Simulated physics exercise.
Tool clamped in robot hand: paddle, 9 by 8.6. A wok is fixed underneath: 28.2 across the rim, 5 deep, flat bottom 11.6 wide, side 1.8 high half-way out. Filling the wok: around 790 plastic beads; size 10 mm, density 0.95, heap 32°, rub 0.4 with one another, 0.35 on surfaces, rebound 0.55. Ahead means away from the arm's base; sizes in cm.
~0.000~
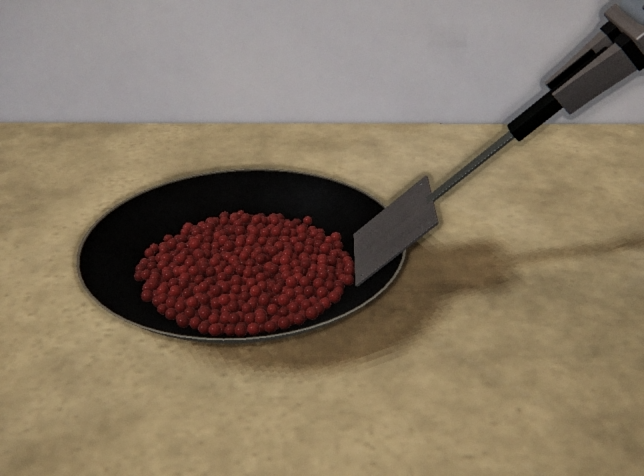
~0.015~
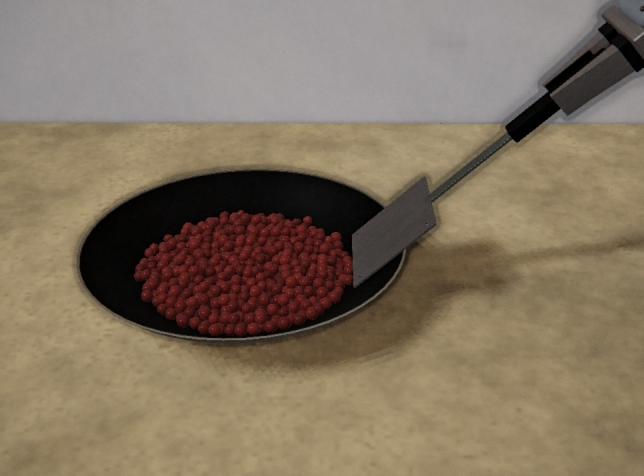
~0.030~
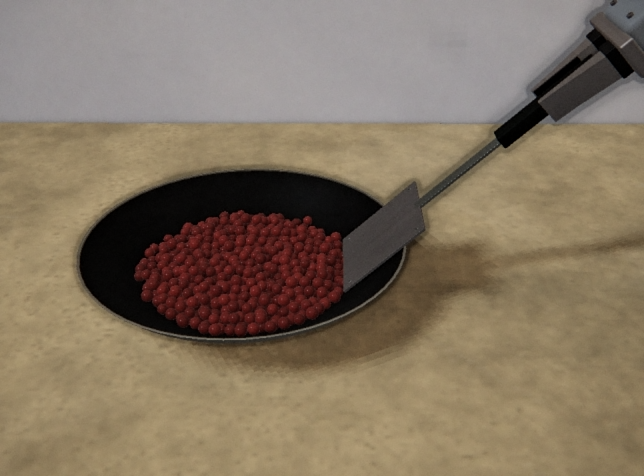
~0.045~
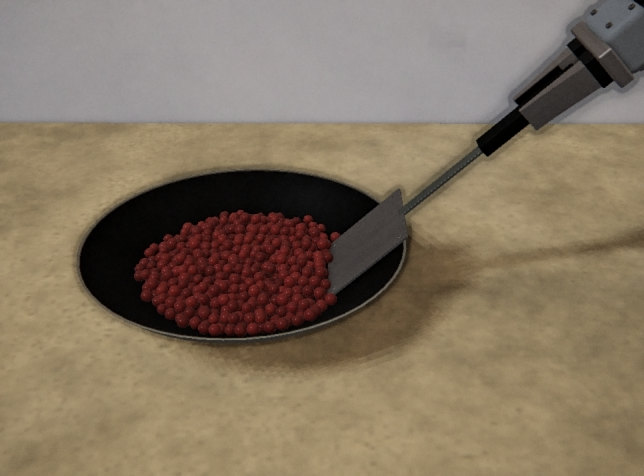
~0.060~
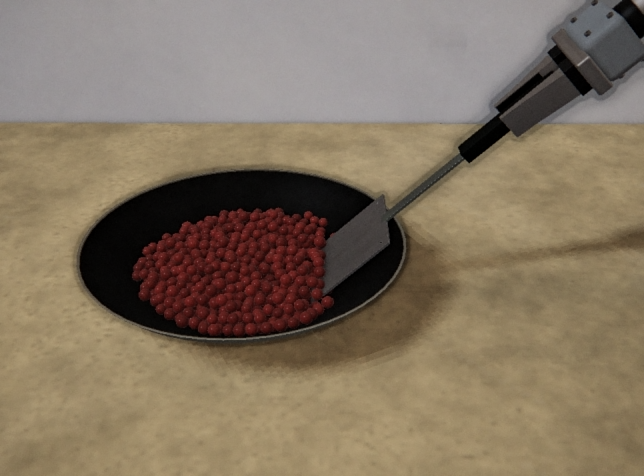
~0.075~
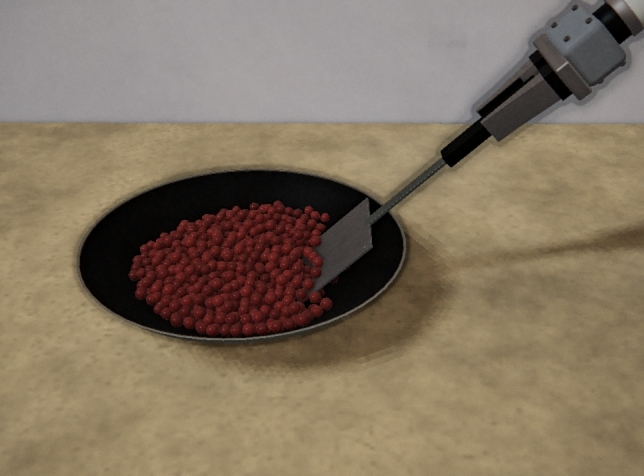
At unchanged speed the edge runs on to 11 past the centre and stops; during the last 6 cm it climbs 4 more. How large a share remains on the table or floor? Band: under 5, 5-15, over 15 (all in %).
Over 15 %.
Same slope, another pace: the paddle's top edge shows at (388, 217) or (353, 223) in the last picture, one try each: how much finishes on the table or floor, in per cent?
Respectively, some 30 and 45 per cent.
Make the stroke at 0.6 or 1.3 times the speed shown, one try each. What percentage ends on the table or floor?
Estimates, in order: 25 % and 45 %.
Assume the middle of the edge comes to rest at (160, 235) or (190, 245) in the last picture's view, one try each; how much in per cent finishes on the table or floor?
Close to 20 and close to 10 per cent, respectively.
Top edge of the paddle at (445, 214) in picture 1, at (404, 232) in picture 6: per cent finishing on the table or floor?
About 25 per cent.
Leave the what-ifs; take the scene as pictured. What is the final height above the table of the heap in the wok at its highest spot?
Height at rest: Roughly 4.5 cm.
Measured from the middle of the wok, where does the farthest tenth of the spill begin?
Distance: Approx. 75 cm.
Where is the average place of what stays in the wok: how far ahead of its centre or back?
What stays is shifted forward by around 3.0 cm.
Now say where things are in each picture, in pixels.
The first frame shows paddle top edge at (432, 198), sloping 44°; upper third of the load around (245, 263), from x 140 to 350, top at y 215; 786 in the wok.
The second frame shows paddle top edge at (430, 199), sloping 44°; upper third of the load around (245, 263), from x 140 to 350, top at y 215.
The third frame shows paddle top edge at (420, 204), sloping 44°; upper third of the load around (246, 264), from x 140 to 350, top at y 215.
The fourth frame shows paddle top edge at (403, 211), sloping 44°; upper third of the load around (249, 263), from x 140 to 345, top at y 215.
The fifth frame shows paddle top edge at (386, 217), sloping 44°; upper third of the load around (248, 259), from x 135 to 345, top at y 215.
The sixth frame shows paddle top edge at (370, 221), sloping 44°; upper third of the load around (245, 257), from x 135 to 345, top at y 205; 786 in the wok.
By 0.13 s, sloping 44°, highest piece 6 above the table; 786 in the wok.
By 0.19 s, sloping 44°, highest piece 8 above the table; 786 in the wok.
By 0.42 s, sloping 44°, highest piece 14 above the table; 482 in the wok, 166 on the table or floor, 138 on the blade or in flight.
By 1.47 s, sloping 44°, highest piece 5 above the table; 482 in the wok, 304 on the table or floor.
Final count, 482 in the wok, 304 on the table or floor. That is 39 % on the table or floor.
